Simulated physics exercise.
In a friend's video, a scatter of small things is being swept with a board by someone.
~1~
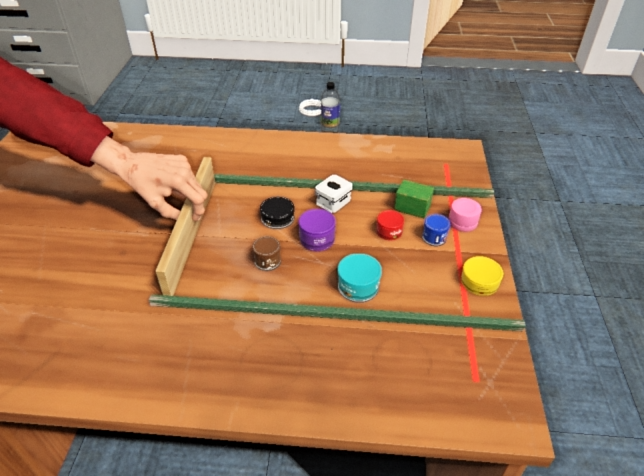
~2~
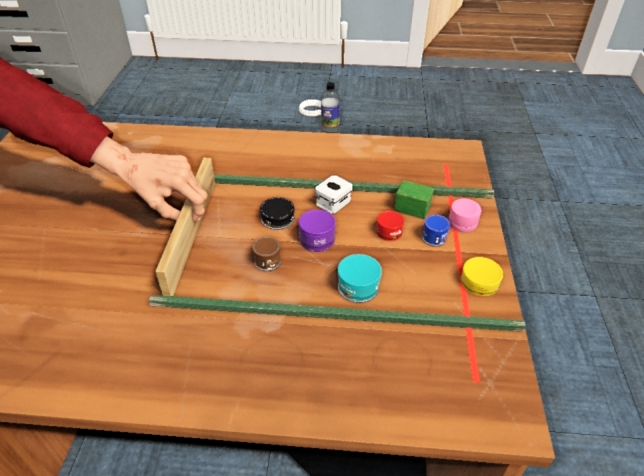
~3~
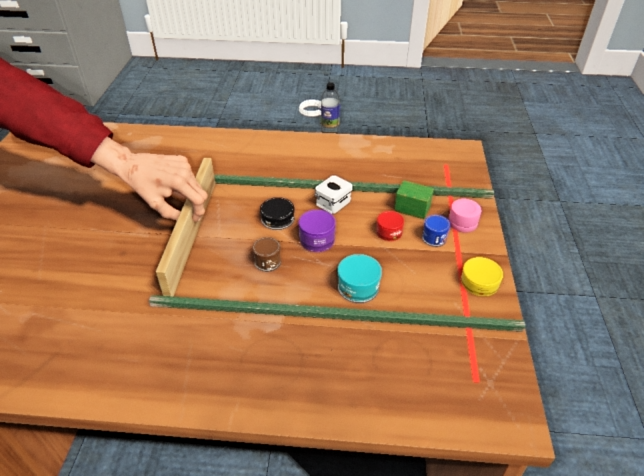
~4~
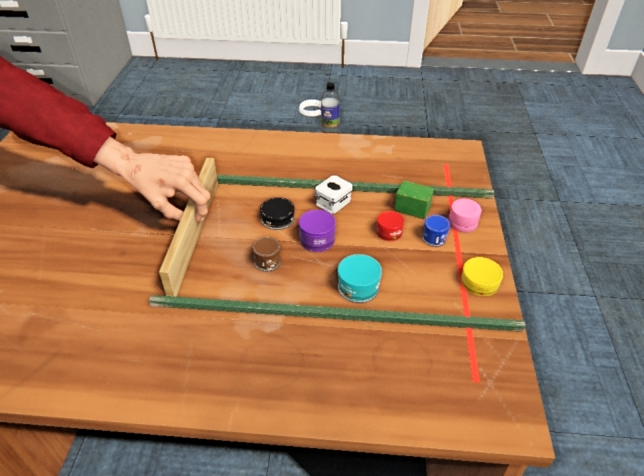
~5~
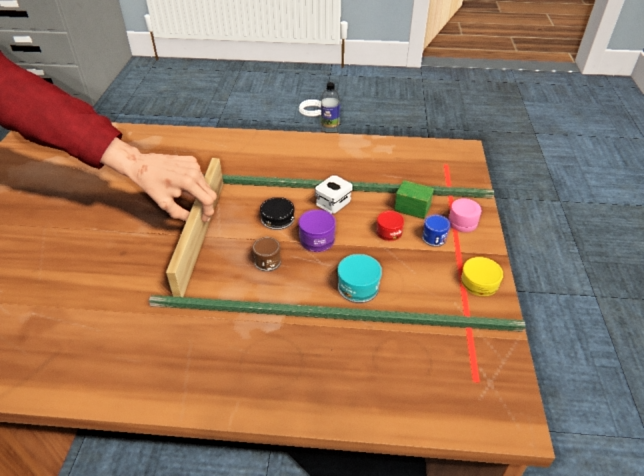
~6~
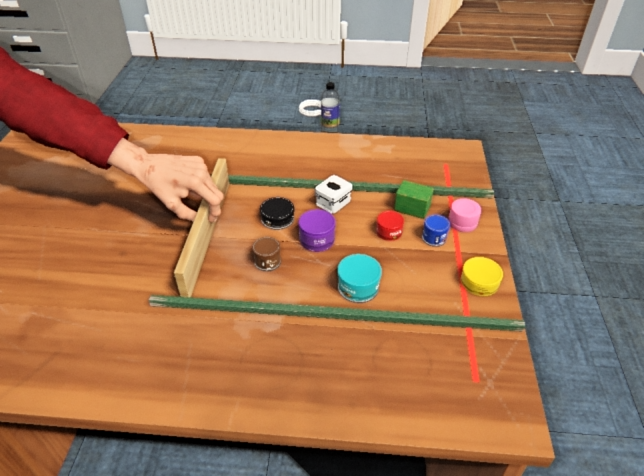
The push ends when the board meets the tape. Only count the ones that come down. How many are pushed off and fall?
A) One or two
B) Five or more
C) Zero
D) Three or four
The answer is A.
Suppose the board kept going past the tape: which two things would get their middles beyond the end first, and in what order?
Those two would be the blue pot followed by the pink lid.
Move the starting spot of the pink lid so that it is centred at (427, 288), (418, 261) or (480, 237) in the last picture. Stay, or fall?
In order, it goes down; holds its place; goes down.
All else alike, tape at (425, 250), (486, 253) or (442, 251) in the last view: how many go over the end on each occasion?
Try 1: 0; try 2: 5; try 3: 1.
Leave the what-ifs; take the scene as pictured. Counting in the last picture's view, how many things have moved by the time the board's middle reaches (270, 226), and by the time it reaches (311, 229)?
The counts are 2 and 4.
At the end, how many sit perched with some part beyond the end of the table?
Number: 3.
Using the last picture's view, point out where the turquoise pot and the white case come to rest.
They finish at roughly (489, 295) and (465, 197) respectively.
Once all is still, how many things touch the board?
The number is 5.
Early on, none off yet; yellow tub at rest near (481, 277); pink lid at rest near (464, 215); blue pot at rest near (436, 231).
A while later, none off yet; yellow tub at rest near (481, 277); pink lid travelled a little near (476, 217); blue pot travelled well along near (489, 237).
Finally, the number that fall off is one or two; lost, blue pot and pink lid.
